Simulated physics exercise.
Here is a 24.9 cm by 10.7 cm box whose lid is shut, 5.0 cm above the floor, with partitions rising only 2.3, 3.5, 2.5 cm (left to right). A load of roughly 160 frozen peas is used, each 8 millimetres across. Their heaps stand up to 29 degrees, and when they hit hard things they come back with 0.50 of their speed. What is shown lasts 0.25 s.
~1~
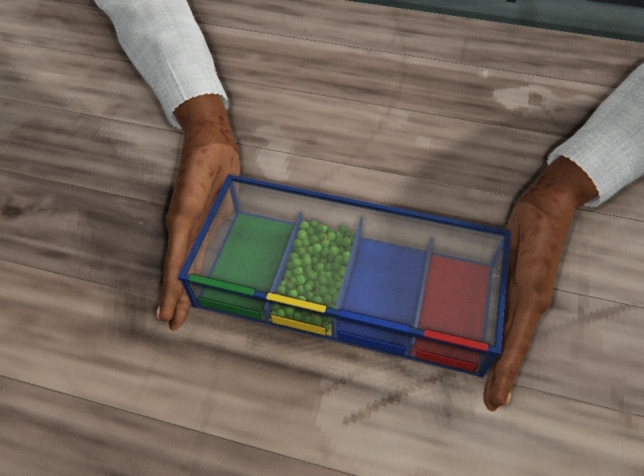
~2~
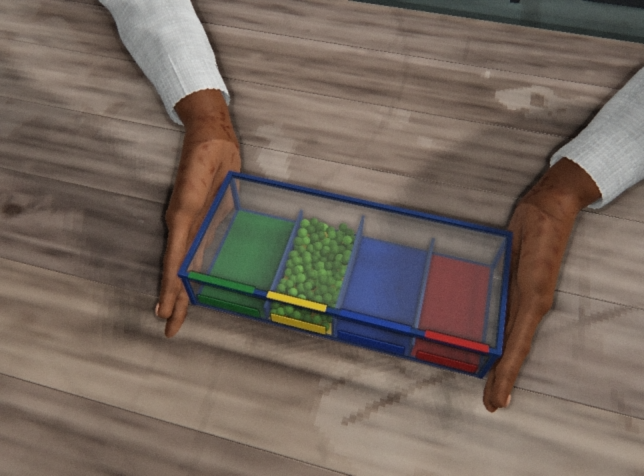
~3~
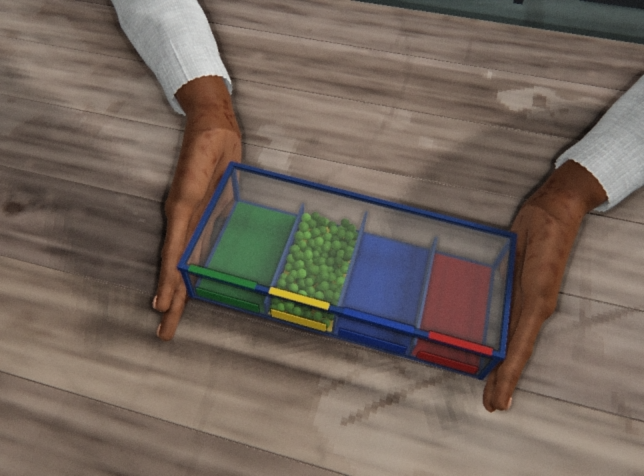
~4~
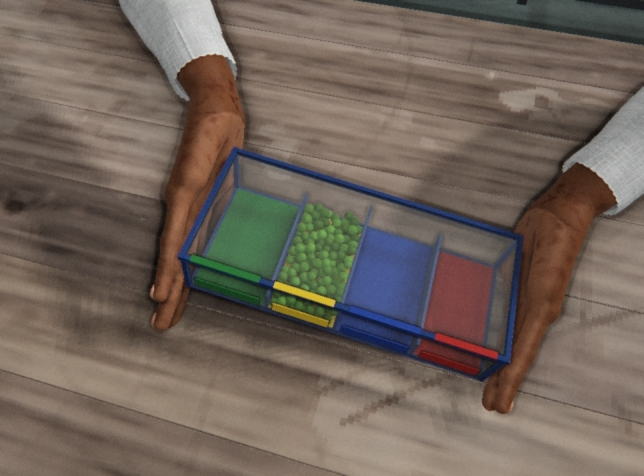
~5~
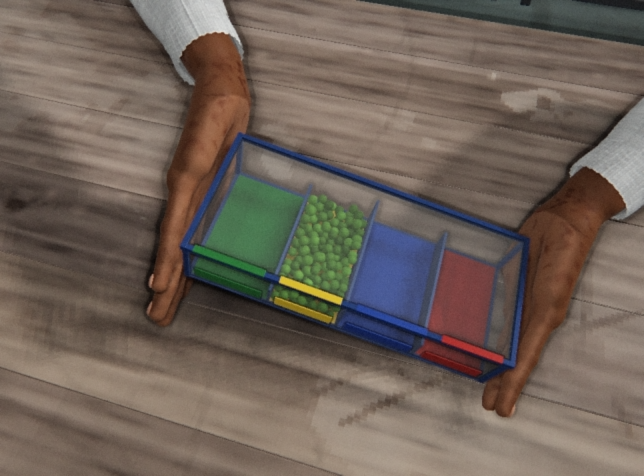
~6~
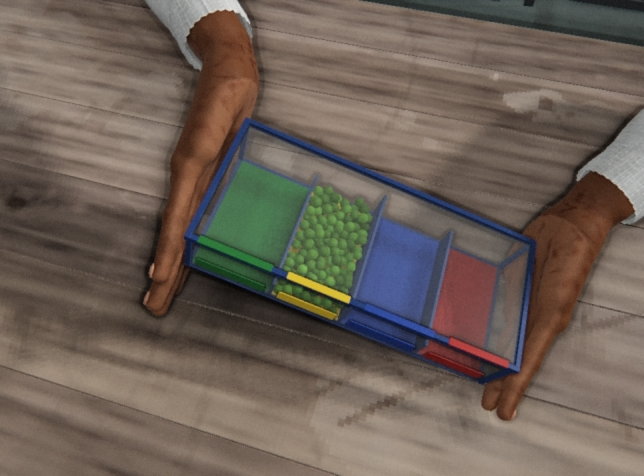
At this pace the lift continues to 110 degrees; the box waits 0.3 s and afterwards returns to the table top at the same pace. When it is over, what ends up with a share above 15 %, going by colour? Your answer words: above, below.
Red - above; blue - below; green - below; yellow - above.
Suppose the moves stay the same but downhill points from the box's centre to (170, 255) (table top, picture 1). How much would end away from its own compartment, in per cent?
Estimate: Some 100 per cent.
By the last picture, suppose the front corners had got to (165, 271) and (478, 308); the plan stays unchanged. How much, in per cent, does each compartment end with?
Red 0; blue 0; green 100; yellow 0.
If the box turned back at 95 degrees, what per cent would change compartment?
Some 40 per cent.
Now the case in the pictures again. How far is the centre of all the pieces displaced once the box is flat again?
Some 5.5 cm.
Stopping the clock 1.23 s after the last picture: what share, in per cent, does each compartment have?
Shares - red: 25; blue: 5; green: 0; yellow: 70.
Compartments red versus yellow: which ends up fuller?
It's the yellow one that holds more.
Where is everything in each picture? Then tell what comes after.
Box tilt 0 degrees, front corners at (185, 276) and (495, 349); yellow 100 %, in the first frame.
Box tilt 1 degrees, front corners at (184, 273) and (496, 351), in the second frame.
Box tilt 4 degrees, front corners at (184, 266) and (499, 354), lowest corner right front, in the third frame.
Box tilt 8 degrees, front corners at (185, 255) and (504, 357), lowest corner right front, in the fourth frame.
Box tilt 13 degrees, front corners at (187, 245) and (509, 362), lowest corner right front, in the fifth frame.
Box tilt 17 degrees, front corners at (192, 235) and (514, 366), lowest corner right front; yellow 100 %, in the sixth frame.
Then, 1.23 s after the last picture, tilt 110 degrees; red 25 %, blue 5 %, yellow 70 %.
Then, 2.05 s after the last picture, tilt 56 degrees; red 30 %, blue 5 %, yellow 65 %.
Then, 2.88 s after the last picture, tilt 0 degrees; red 30 %, blue 10 %, yellow 60 %.
In the end, red 30 %, blue 10 %, green 0 %, yellow 60 %.
